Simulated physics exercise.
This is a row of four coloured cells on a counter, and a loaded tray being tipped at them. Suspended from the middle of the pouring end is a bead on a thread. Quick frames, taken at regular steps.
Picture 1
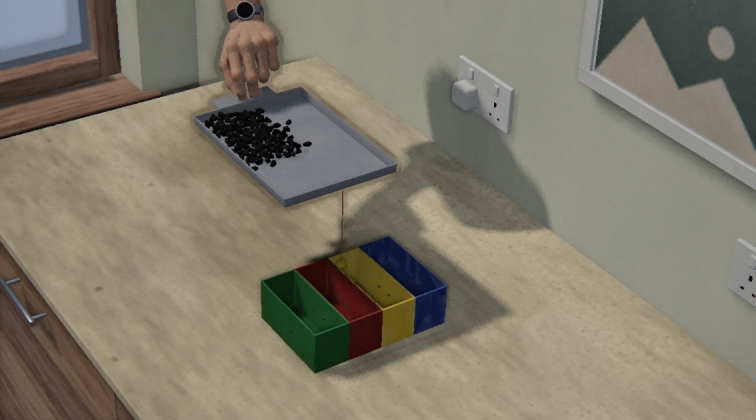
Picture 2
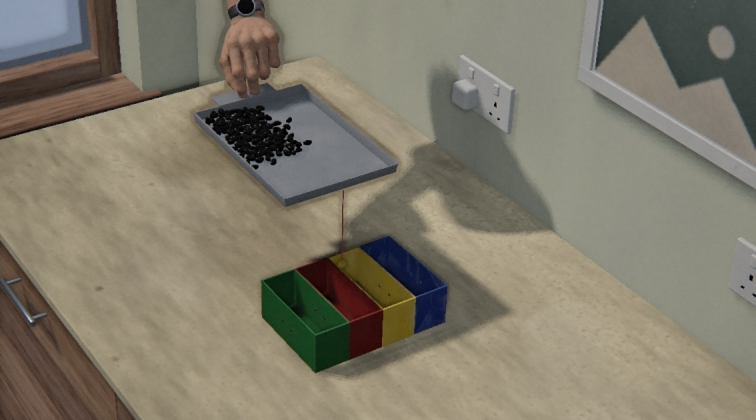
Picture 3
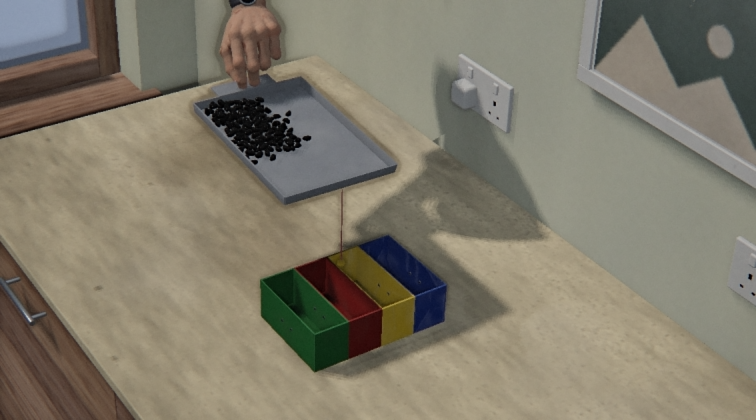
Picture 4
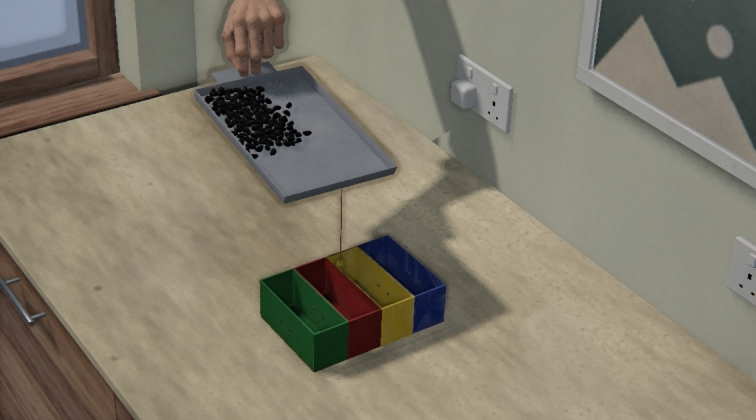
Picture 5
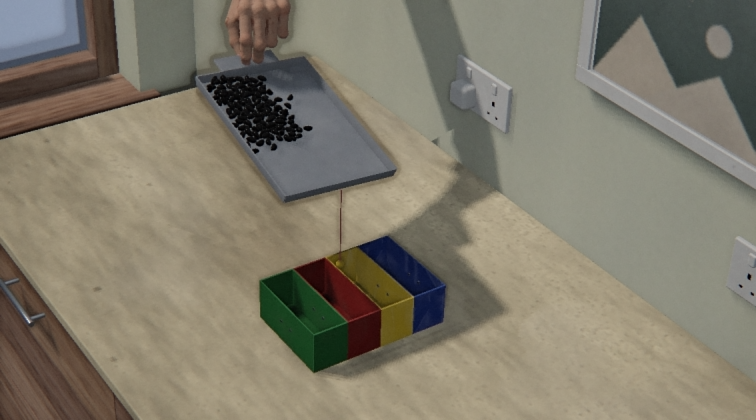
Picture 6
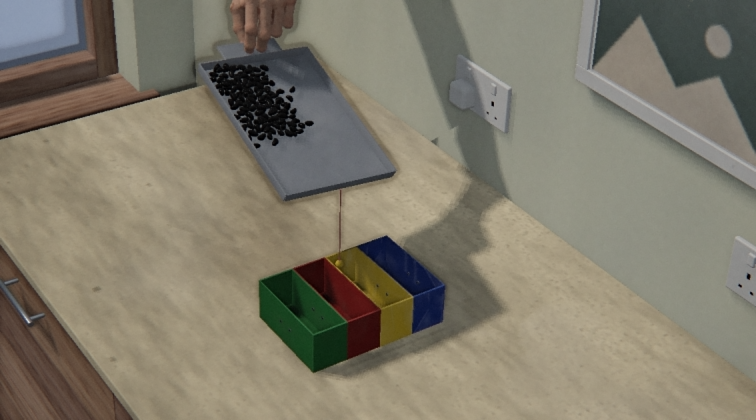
A hand slowly tilts a gray tray of black beans above four coloured compartments.
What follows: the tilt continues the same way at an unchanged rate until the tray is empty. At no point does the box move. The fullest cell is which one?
The blue cell.
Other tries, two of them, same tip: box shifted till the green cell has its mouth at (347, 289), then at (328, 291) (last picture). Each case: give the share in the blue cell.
Close to 0 in a hundred first, close to 10 in a hundred second.
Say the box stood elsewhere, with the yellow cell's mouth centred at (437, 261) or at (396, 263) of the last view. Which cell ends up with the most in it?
That red cell, then the yellow one.
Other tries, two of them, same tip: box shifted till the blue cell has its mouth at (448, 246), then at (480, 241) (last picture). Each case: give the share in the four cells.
First case 90 in a hundred, second case 70 in a hundred.
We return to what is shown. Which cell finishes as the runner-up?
Second: The yellow cell.
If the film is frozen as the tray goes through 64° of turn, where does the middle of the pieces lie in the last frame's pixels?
Look close to (362, 169) in the last picture.
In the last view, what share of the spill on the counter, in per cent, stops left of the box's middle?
Near 0 %.
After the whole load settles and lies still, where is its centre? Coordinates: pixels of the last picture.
I'd put the middle somewhere around (395, 307).
Soon after the last picture, tray tipped steeply; most on the tray; about a quarter falling or outside the box.
A little later, tray tipped past a quarter turn; about a third on the tray; about a quarter in the blue cell; a small part in the yellow cell; a stray few in the red cell; a stray few in the green cell; about a quarter falling or outside the box.
Later still, tray tipped past a quarter turn; about half in the blue cell; about a quarter in the yellow cell; a small part in the red cell; a stray few in the green cell; a small part falling or outside the box.
At rest, tray tipped past a quarter turn; about half in the blue cell; about a quarter in the yellow cell; a small part in the red cell; a stray few in the green cell; a small part outside the box.
